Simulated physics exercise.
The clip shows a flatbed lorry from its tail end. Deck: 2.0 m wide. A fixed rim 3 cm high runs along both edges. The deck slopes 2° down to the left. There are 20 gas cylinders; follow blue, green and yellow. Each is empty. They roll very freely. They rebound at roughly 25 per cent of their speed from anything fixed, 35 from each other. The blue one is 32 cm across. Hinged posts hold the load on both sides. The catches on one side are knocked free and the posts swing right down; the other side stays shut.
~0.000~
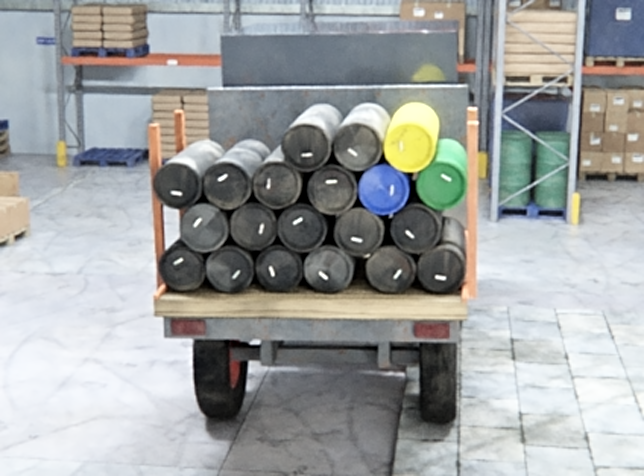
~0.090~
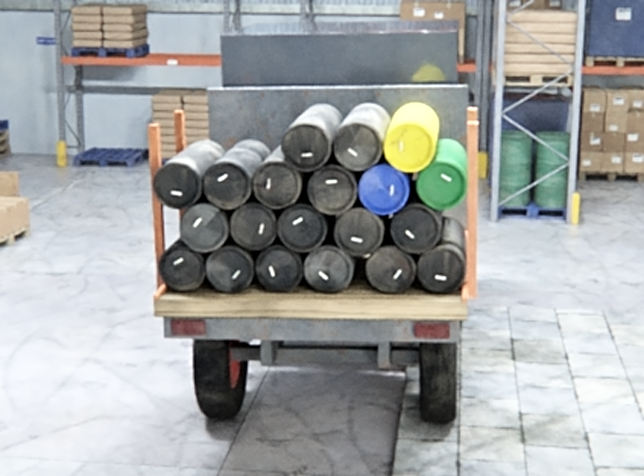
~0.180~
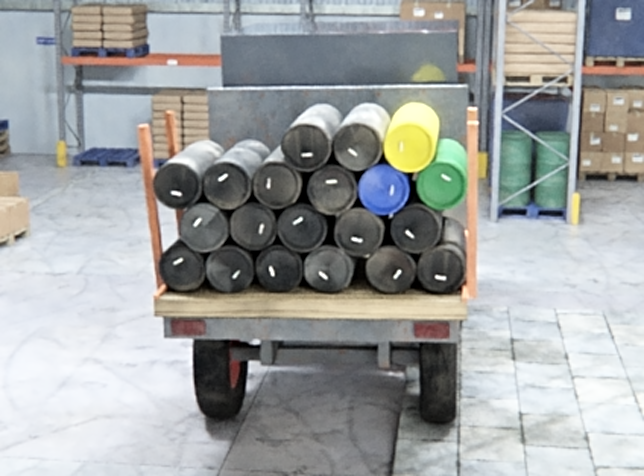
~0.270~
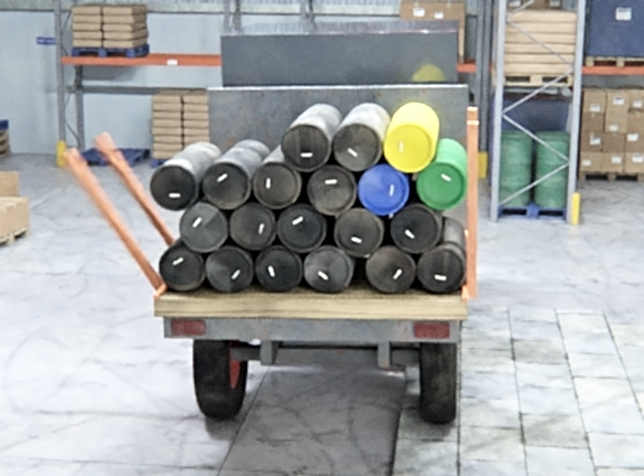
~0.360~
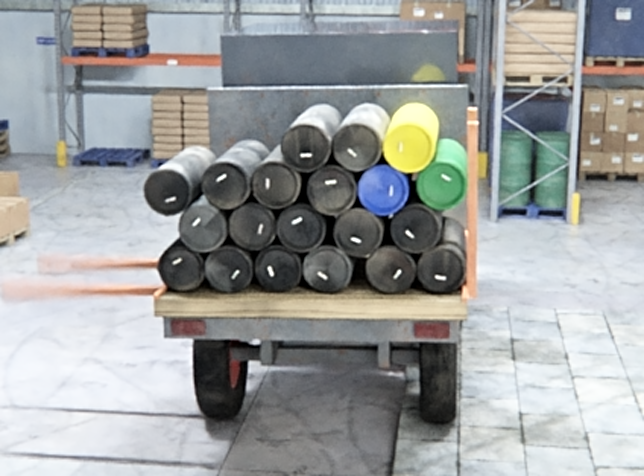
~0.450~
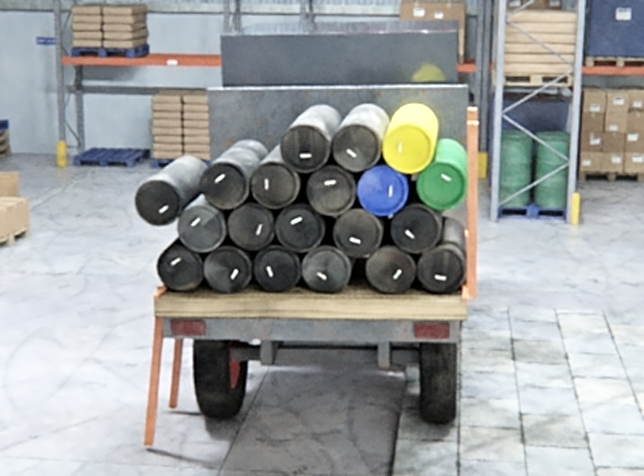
In a warehouse, a flatbed lorry seen from behind carries stacked dark cylinders with one blue, one green and one yellow; its left posts swing outward and down to hang below the deck, and the upper-left cylinder shifts slightly left.
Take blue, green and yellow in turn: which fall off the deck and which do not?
Blue remains on the deck. Green stays aboard. Yellow remains on the deck.
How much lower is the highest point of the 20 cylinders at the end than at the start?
Roughly 0 cm.
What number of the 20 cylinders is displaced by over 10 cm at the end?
In all, 1.
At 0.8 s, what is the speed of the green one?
About 0.0 m/s.
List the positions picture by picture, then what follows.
In the first picture, blue at (383, 190), green at (442, 186), yellow at (409, 147); both sides upright; the deck slopes 2° down to the left; 6 of the 20 make up the bottom layer.
In the second picture, blue at (383, 190), green at (442, 186), yellow at (409, 147); both sides upright.
In the third picture, blue at (383, 190), green at (442, 186), yellow at (409, 147); left posts out by 5°, tip at (146, 130).
In the fourth picture, blue at (383, 190), green at (442, 186), yellow at (409, 147); left posts out by 35°, tip at (72, 156).
In the fifth picture, blue at (383, 190), green at (442, 186), yellow at (409, 147); left posts out by 90°, tip at (11, 289).
In the sixth picture, blue at (382, 191), green at (442, 186), yellow at (408, 148); left posts out by 170°, tip at (152, 436).
After 0.8 s, blue is up on others, 55 cm from the right edge; green is up on others, 15 cm from the right edge; yellow is up on others, 40 cm from the right edge; 1 gone from the deck.
At rest (3.6 s), blue is up on others, 55 cm from the right edge; green is up on others, 15 cm from the right edge; yellow is up on others, 40 cm from the right edge; 1 gone from the deck.
